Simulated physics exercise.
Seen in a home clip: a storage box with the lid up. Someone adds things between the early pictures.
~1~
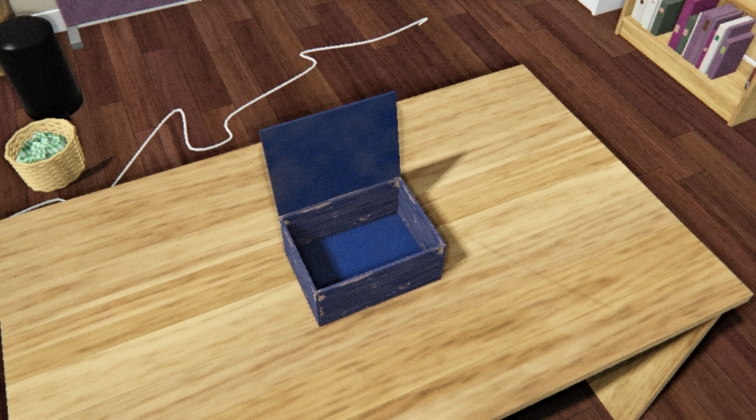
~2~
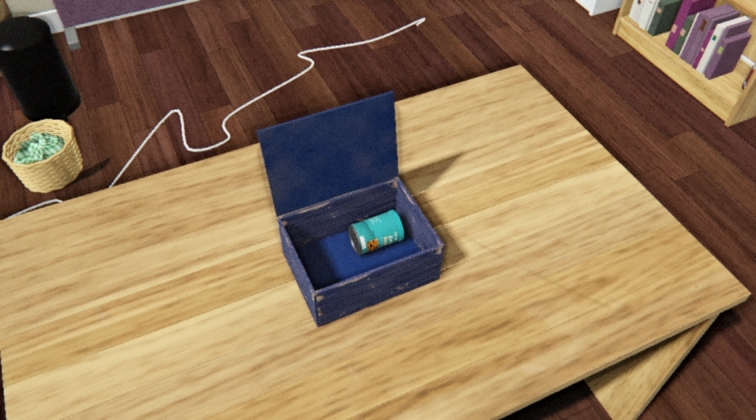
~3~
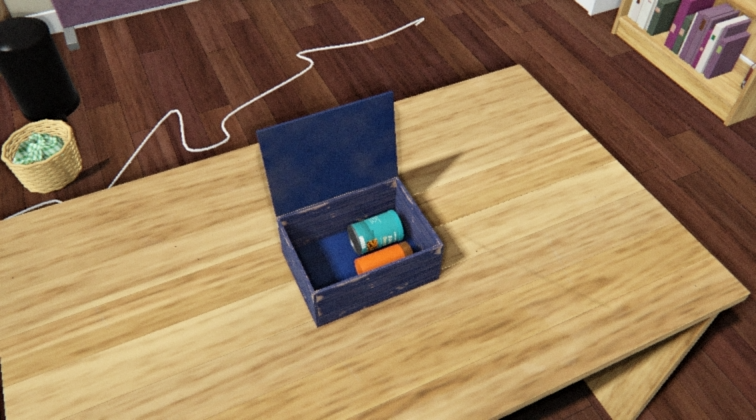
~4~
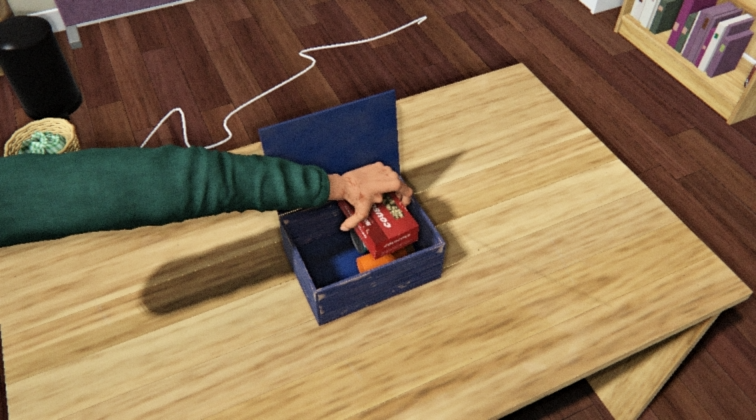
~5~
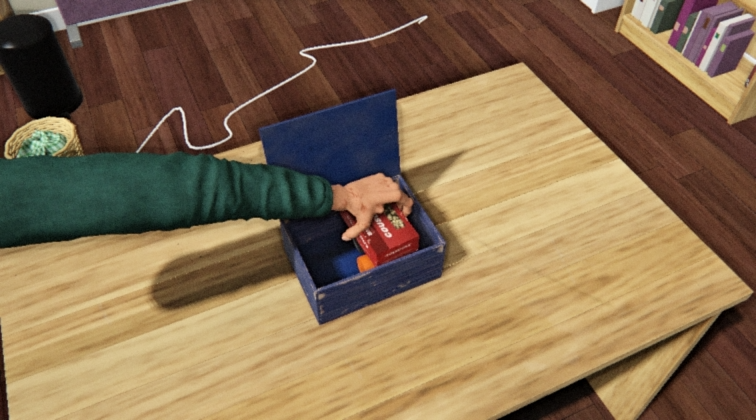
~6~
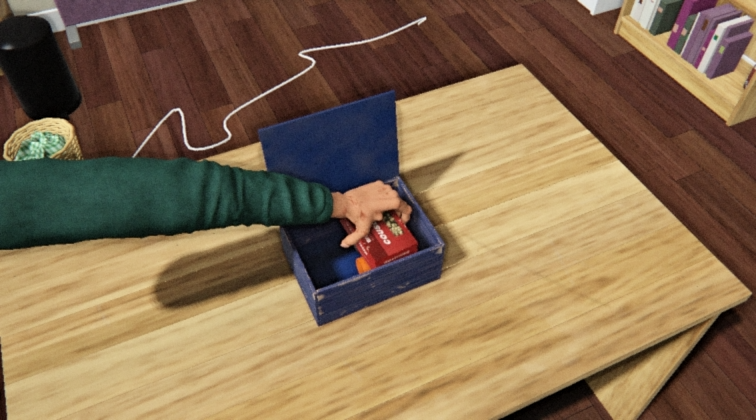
A hand in a green sleeve lowering a red packet into an open blue box already holding a teal can and orange shaker.
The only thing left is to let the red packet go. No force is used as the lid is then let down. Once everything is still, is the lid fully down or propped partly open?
Gapes.
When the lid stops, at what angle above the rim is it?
Some 18°.
Then, 1.40 s on from there, lid 79° above the rim; red packet turned 12° from how it was put near (379, 237).
Then, 1.80 s on from there, lid 33° above the rim; red packet turned 12° from how it was put near (379, 237).
In the end, lid 19° above the rim; left askew, red packet; the other 2 unmoved. At the end, from the last picture's camera, red packet near (379, 237).
